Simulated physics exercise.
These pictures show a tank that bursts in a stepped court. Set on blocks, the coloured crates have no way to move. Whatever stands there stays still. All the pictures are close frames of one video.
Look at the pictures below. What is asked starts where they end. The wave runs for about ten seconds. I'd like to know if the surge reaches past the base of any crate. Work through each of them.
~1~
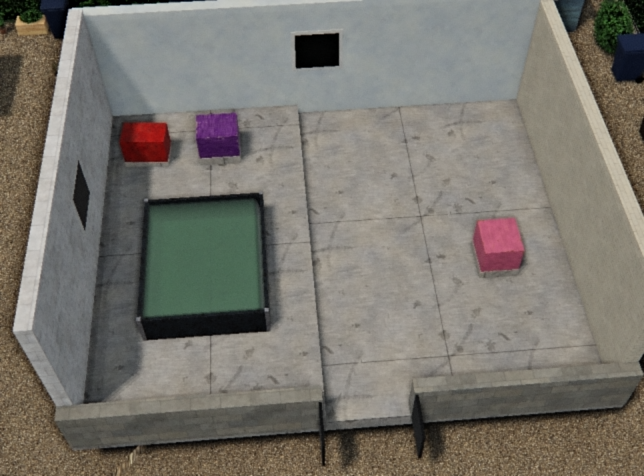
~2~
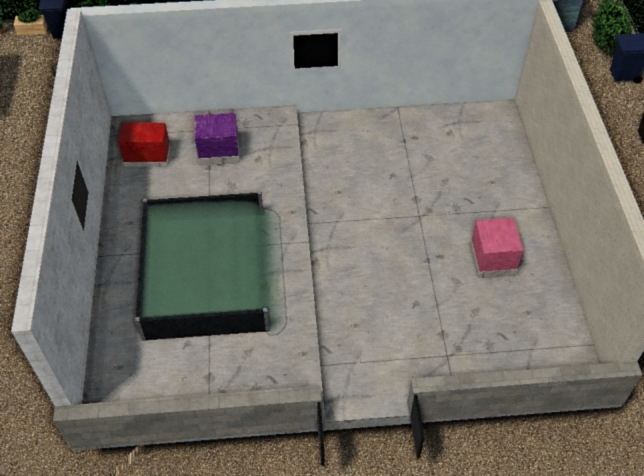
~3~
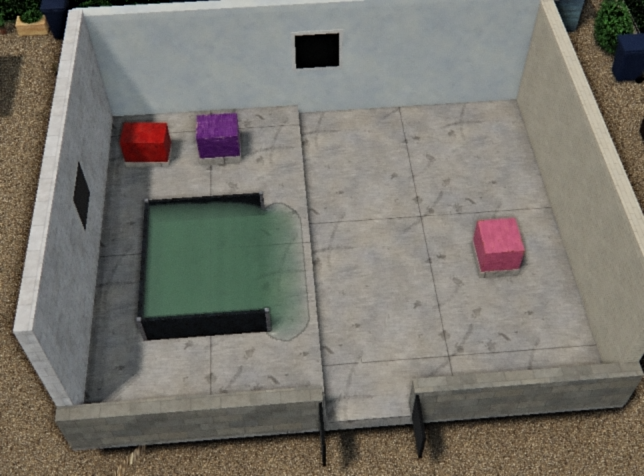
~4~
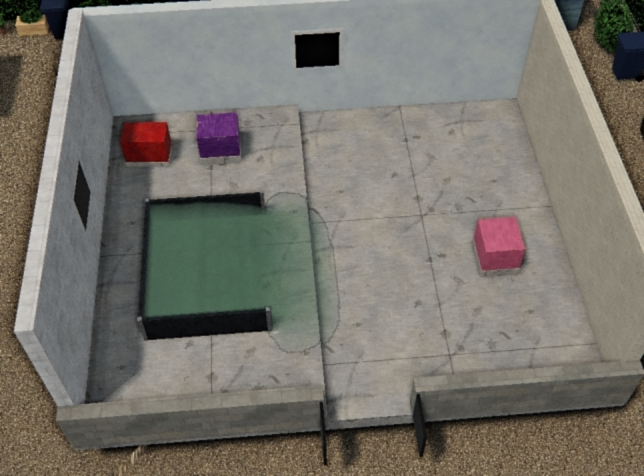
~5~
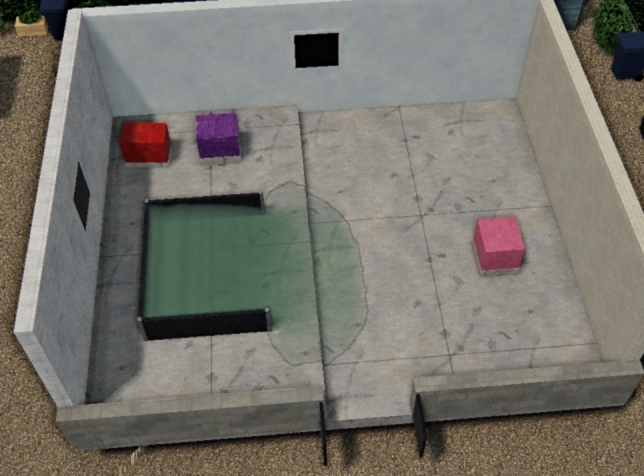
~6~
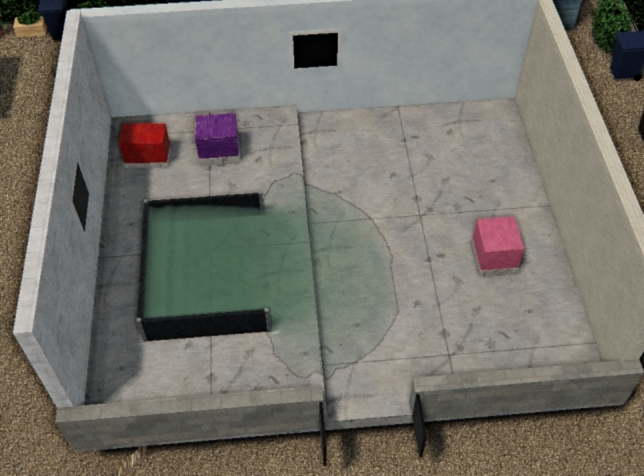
Result: Pink crate: A wet one. Red crate: A dry one. Purple crate: A dry one.
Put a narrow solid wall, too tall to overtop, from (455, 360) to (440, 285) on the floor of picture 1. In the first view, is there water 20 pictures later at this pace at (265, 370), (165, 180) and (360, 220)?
First unwetted, then unwetted, then inundated.
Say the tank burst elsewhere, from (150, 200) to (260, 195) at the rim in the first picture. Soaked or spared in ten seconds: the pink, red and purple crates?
In my view the pink crate is never reached; as for the red crate, it gets reached; the purple crate gets reached.
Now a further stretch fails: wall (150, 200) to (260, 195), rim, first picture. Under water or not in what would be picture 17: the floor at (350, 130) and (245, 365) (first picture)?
In the order asked: Swamped and left untouched.
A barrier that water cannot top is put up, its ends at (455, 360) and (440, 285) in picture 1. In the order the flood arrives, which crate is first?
First is the crate marked pink.
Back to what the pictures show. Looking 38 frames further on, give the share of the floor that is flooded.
About 60 %.
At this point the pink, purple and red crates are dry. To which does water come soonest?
First to get wet: The pink one.
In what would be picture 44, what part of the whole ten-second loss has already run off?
Around 35 % of the total, roughly.
A moment on, water covers 30 % of the floor; the pink crate water round its plinth, the red crate not reached, the purple crate not reached.
Next, water covers 50 % of the floor; the pink crate water round its plinth, the red crate not reached, the purple crate not reached.
Then, water covers 60 % of the floor; the pink crate water round its plinth, the red crate not reached, the purple crate not reached.
Later, water covers 60 % of the floor; the pink crate water round its plinth, the red crate not reached, the purple crate not reached.
In the end, water covers 65 % of the floor; the pink crate was topped, the red crate stayed above the water, the purple crate stayed above the water.
